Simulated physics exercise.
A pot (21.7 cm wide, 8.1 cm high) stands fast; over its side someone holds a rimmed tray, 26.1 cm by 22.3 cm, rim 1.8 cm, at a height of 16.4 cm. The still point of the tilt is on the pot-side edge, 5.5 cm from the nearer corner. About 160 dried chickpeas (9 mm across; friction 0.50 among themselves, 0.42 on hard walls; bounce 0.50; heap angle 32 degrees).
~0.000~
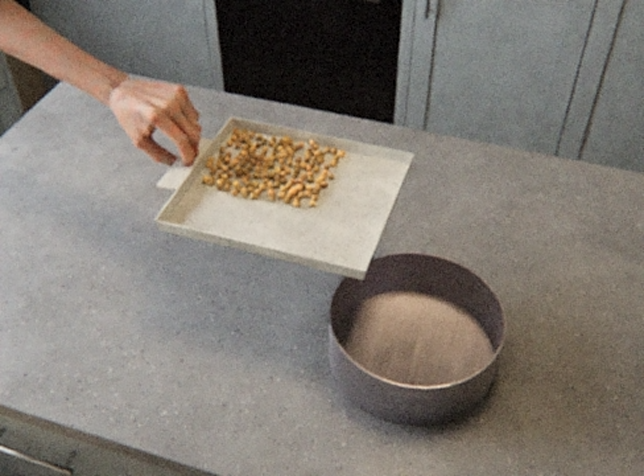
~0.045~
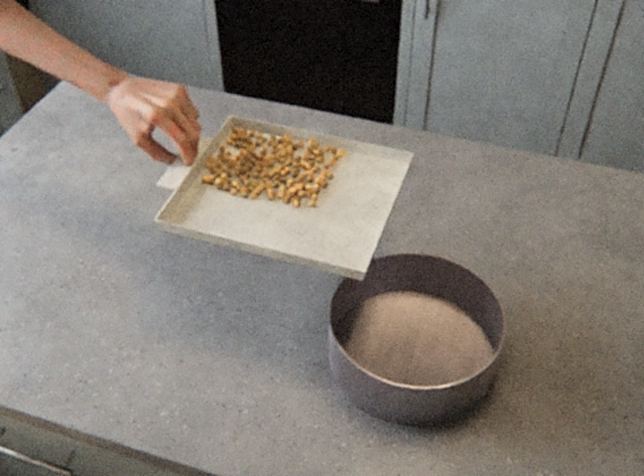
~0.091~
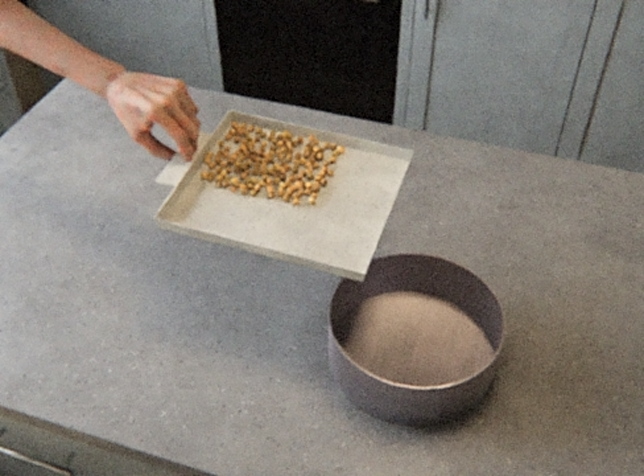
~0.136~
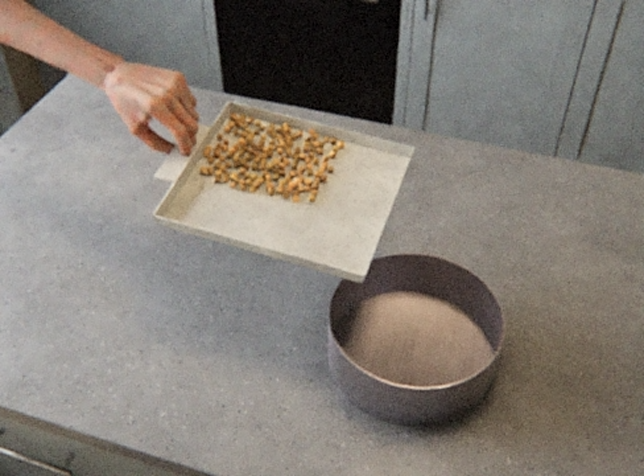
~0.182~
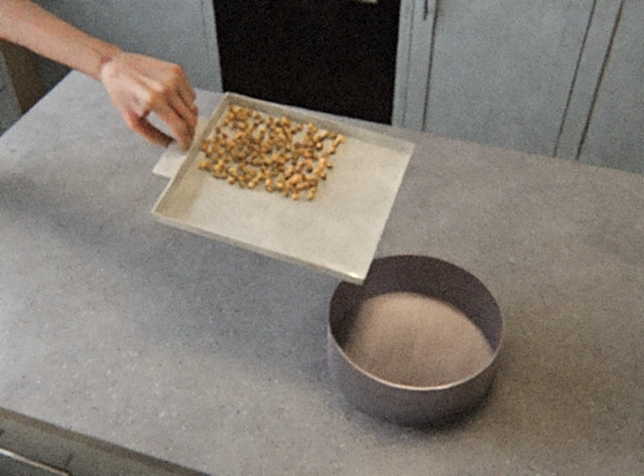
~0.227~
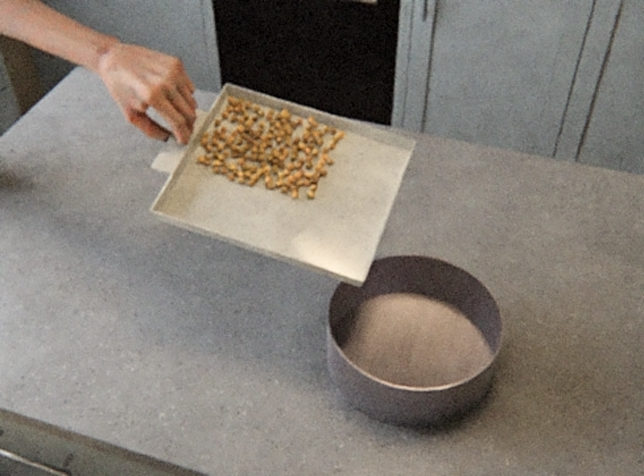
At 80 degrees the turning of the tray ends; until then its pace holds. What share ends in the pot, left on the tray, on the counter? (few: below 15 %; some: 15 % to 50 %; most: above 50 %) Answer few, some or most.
Pot some, tray most, counter few.
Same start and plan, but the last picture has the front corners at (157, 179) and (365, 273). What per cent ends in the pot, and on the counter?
Pot 25, counter 15.
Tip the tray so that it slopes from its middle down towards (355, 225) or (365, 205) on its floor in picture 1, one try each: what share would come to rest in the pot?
Some 25 and 10 per cent.
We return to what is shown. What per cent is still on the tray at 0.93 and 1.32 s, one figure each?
About 75, 65.
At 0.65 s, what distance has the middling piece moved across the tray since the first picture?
Roughly 13 cm.
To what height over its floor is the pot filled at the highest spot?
About 1.0 cm.
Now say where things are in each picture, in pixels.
The first frame shows tray tilt 0 degrees, front corners at (158, 219) and (364, 269); middle of the pieces at (271, 164); pot at (417, 314).
The second frame shows tray tilt 1 degrees, front corners at (157, 219) and (363, 269); middle of the pieces at (271, 163).
The third frame shows tray tilt 3 degrees, front corners at (157, 217) and (363, 271); middle of the pieces at (271, 160).
The fourth frame shows tray tilt 6 degrees, front corners at (156, 214) and (363, 273), lowest corner right front; middle of the pieces at (270, 154).
The fifth frame shows tray tilt 9 degrees, front corners at (154, 211) and (362, 276), lowest corner right front; middle of the pieces at (269, 149).
The sixth frame shows tray tilt 13 degrees, front corners at (153, 209) and (362, 278), lowest corner right front; middle of the pieces at (269, 144); pot at (415, 316). The tray's pace is about 75 degrees a second.
After 0.65 s, tilt 45 degrees; the tray holds 100 %, the pot 0 %.
After 0.93 s, tilt 66 degrees; the tray holds 75 %, the pot 20 %.
After 1.32 s, tilt 80 degrees; the tray holds 65 %, the pot 35 %.
In the end, at 1.9 s, pot 35 %, tray 60 %, counter 5 %.
